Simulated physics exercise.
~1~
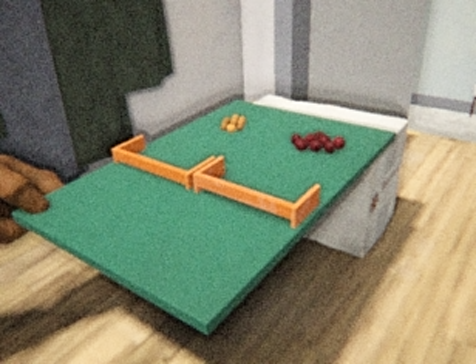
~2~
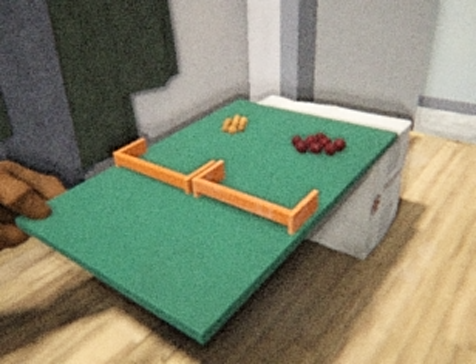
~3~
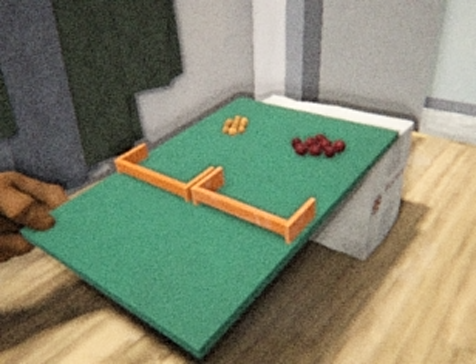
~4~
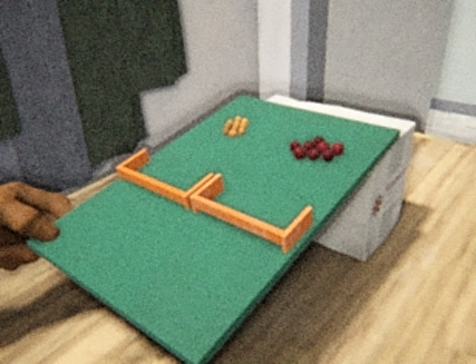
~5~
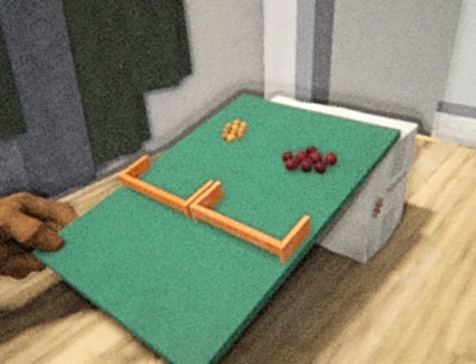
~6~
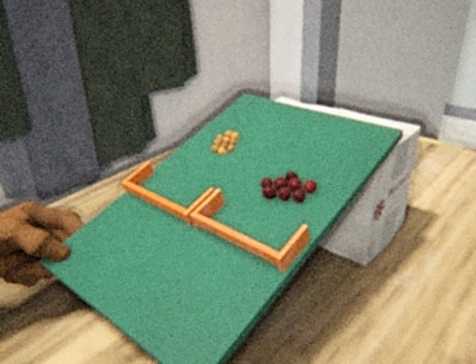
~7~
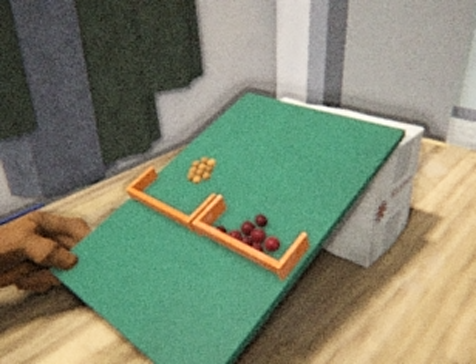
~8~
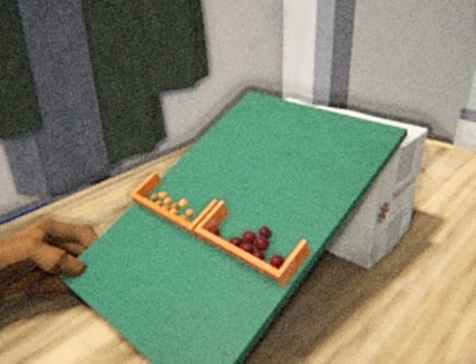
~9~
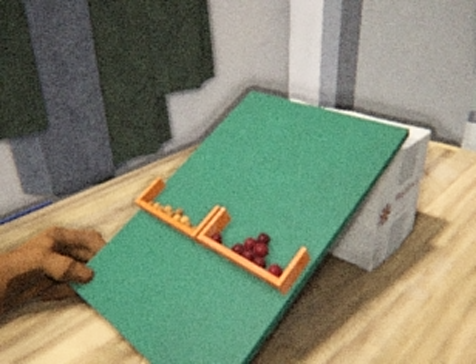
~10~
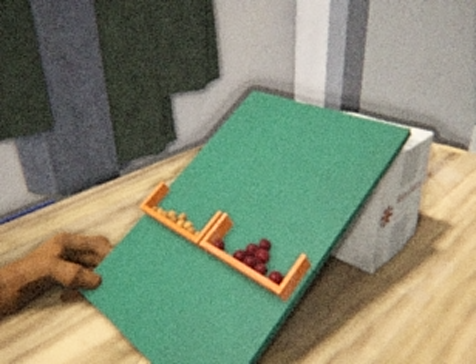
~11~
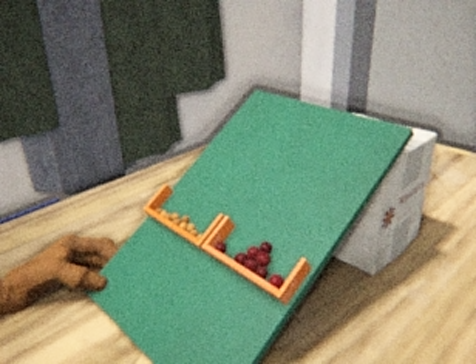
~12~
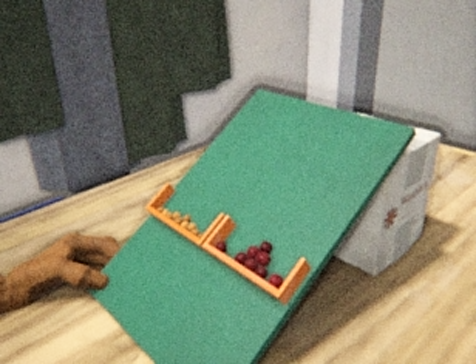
A green board lies across a white box on a pale wooden surface, seen from above at an angle, with grey walls and dark hangings behind. Two orange barriers stand side by side across it, and beyond them sit a cluster of dark red balls on the right and a smaller tan cluster on the left. A hand at the left lowers the board's near end as the view drifts slightly sideways. As the slope steepens, the red balls slide down first, followed by the tan ones. Both clusters come to rest against their barriers, and the board settles steeply tilted.
